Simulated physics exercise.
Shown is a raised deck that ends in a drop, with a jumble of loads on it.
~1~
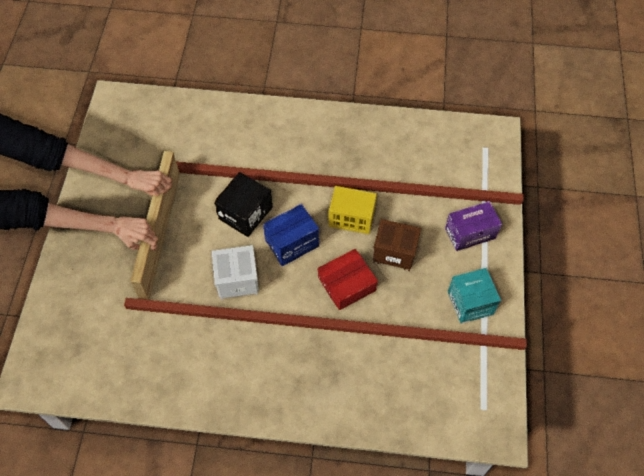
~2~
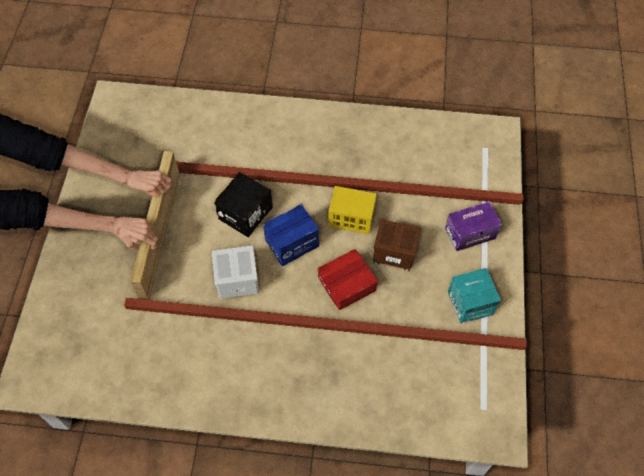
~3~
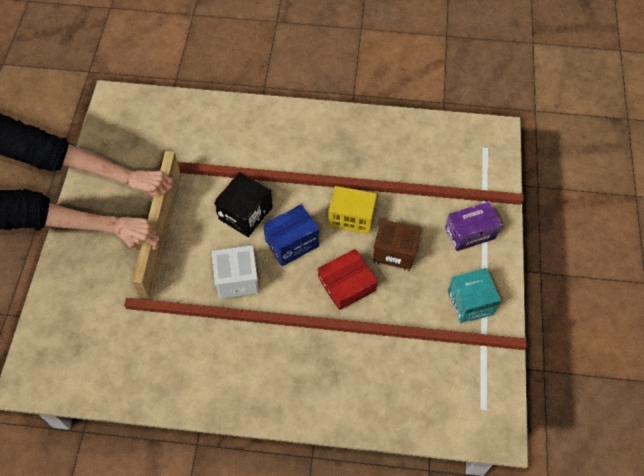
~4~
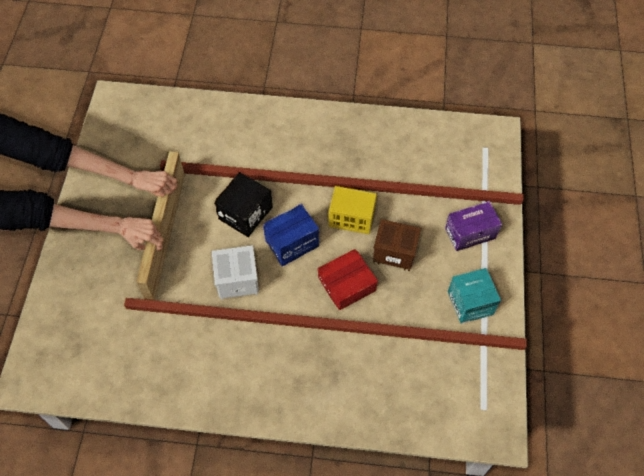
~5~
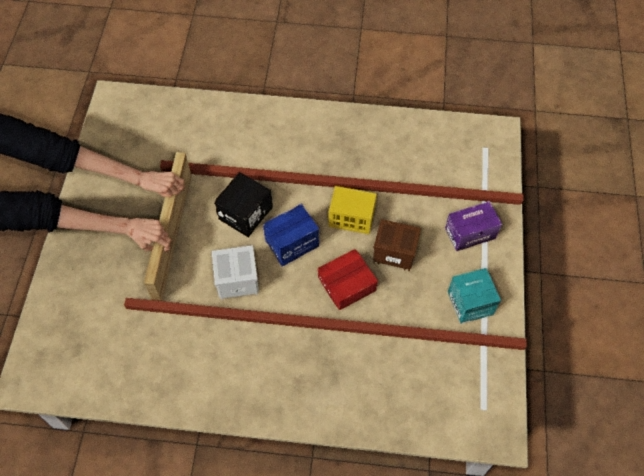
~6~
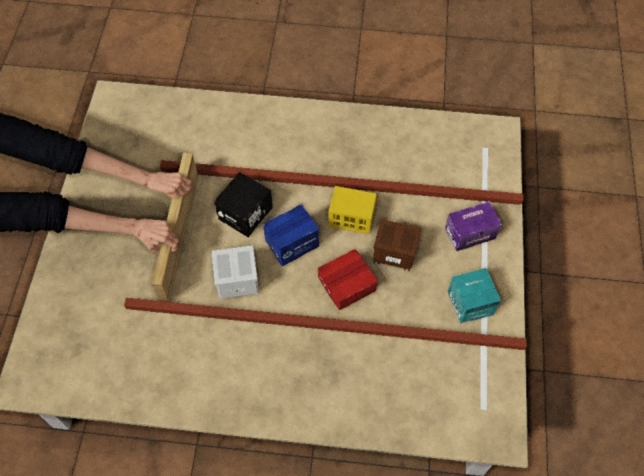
On a pale tabletop between two red rails, two hands slid a wooden plank slightly to the right toward a jumble of colourful boxes, which all stayed still, with a gap remaining before them.
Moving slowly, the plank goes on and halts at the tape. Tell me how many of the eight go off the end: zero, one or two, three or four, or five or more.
The answer is five or more.
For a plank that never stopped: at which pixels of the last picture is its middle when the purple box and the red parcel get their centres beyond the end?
The middle is at (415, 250) when it's the purple box, and at (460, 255) when it's the red parcel.
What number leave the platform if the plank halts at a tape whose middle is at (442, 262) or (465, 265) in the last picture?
Counts per try: 2; 5.
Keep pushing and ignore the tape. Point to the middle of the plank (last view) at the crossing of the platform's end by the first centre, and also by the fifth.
At (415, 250) for the first, at (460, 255) for the fifth.
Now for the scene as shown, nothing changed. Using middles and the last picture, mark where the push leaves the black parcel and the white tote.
The black parcel at (507, 222), the white tote at (508, 304).
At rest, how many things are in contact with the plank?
It's touching 3 at the end.
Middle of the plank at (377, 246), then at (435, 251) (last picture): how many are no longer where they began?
The count is 8 at the first point and 8 at the second.
Early on, none off yet; turquoise box at rest near (473, 296); purple box at rest near (473, 226); brown tote travelled a little near (401, 244).
Finally, the number that fall off is five or more; lost, yellow crate, red parcel, brown tote, purple box and turquoise box.
